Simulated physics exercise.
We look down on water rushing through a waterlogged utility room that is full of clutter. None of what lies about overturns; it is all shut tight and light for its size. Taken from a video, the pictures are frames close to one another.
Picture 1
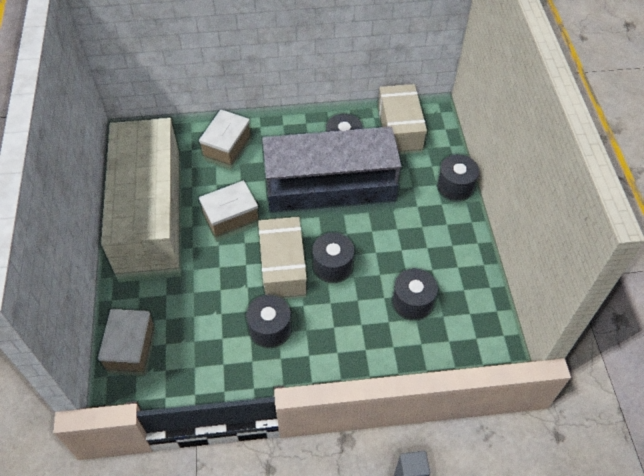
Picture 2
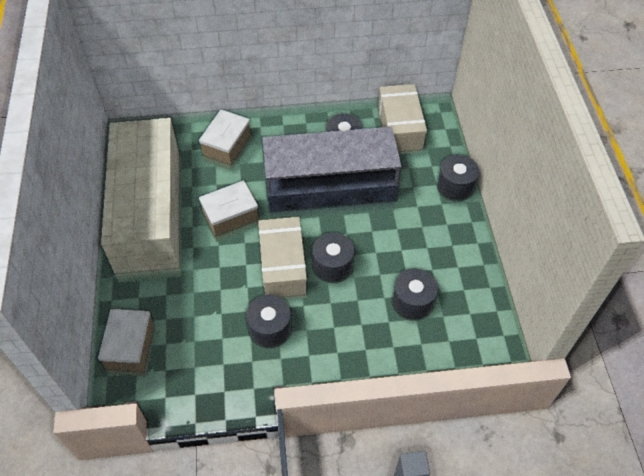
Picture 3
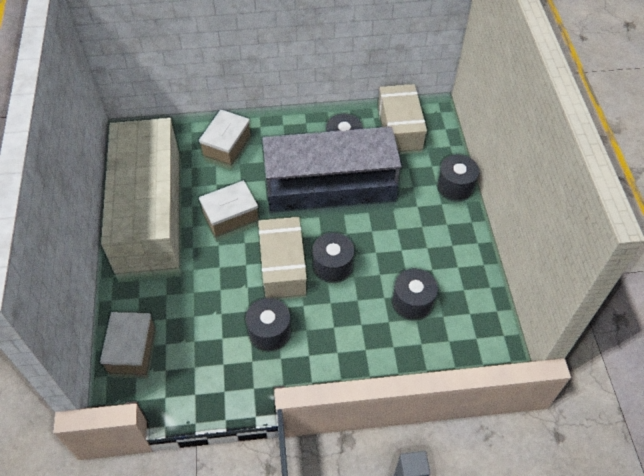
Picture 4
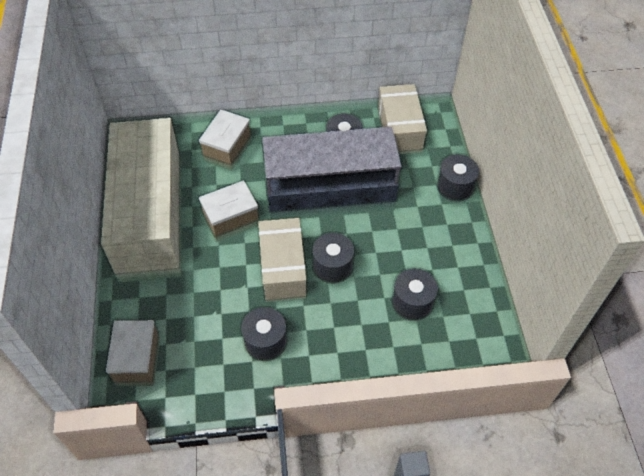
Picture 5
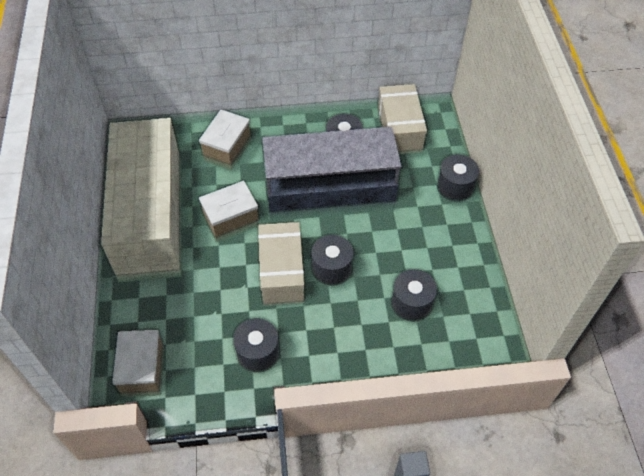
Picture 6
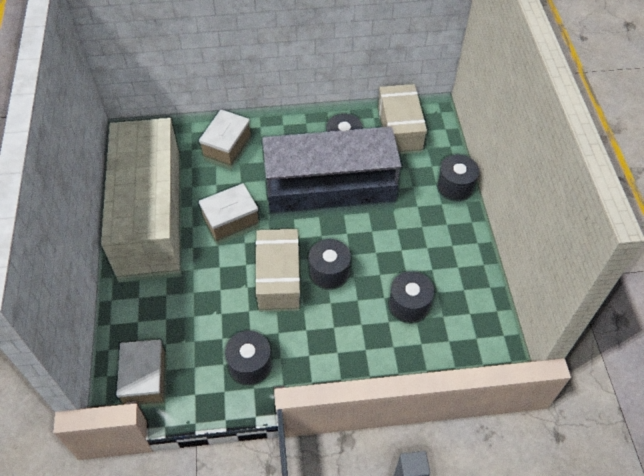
In a waterlogged utility room with a green checkered floor, the dark front gate swung open, then a black tub and a grey-topped chest drifted slightly toward the gap, and a tan box shifted a little.
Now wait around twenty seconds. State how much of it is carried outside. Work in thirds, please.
The portion is in the middle third.
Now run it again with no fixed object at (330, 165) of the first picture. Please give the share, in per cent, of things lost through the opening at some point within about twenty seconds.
About 50%.
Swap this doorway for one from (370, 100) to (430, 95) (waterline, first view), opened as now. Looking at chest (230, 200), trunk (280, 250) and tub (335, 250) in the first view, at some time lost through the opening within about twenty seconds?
Okay, one after another: Never departs, then never departs, then never departs.
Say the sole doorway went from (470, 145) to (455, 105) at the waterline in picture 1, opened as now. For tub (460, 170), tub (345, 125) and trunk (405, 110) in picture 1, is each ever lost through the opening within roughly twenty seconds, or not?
In sequence - departs, departs, departs.
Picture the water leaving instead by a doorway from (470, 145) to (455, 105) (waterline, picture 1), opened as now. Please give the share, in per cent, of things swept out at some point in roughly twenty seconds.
By my count, 40 percent.
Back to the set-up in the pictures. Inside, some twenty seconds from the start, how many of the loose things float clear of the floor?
The count comes to 3.
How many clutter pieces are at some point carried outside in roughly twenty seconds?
Counting them up gives 5.
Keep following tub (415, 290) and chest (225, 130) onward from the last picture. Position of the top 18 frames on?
Approximately (304, 345) for the first and (217, 193) for the second.
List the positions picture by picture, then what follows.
In the first frame, a tub at (268, 314) floats; a chest at (124, 334) floats; 0 of 10 have shifted.
In the second frame, a tub at (268, 314) floats; a chest at (124, 334) floats; 0 of 10 have shifted.
In the third frame, a tub at (268, 317), afloat; a chest at (126, 337) floats; 0 of 10 have shifted.
In the fourth frame, a tub at (264, 327), afloat, close to its start; a chest at (130, 345) floats, close to its start; 2 of 10 have shifted.
In the fifth frame, a tub at (256, 338), afloat, close to its start; a chest at (136, 356) floats, close to its start; 3 of 10 have shifted.
In the sixth frame, a tub at (248, 351) floats, a stride from its start; a chest at (139, 367), afloat, a stride from its start; 4 of 10 have shifted.
A moment on, 1 of 10 are out; 9 afloat.
Next, 4 of 10 are out; 4 afloat.
Later, 5 of 10 are out; 3 afloat.
In the end, 5 of 10 are out; 3 afloat.
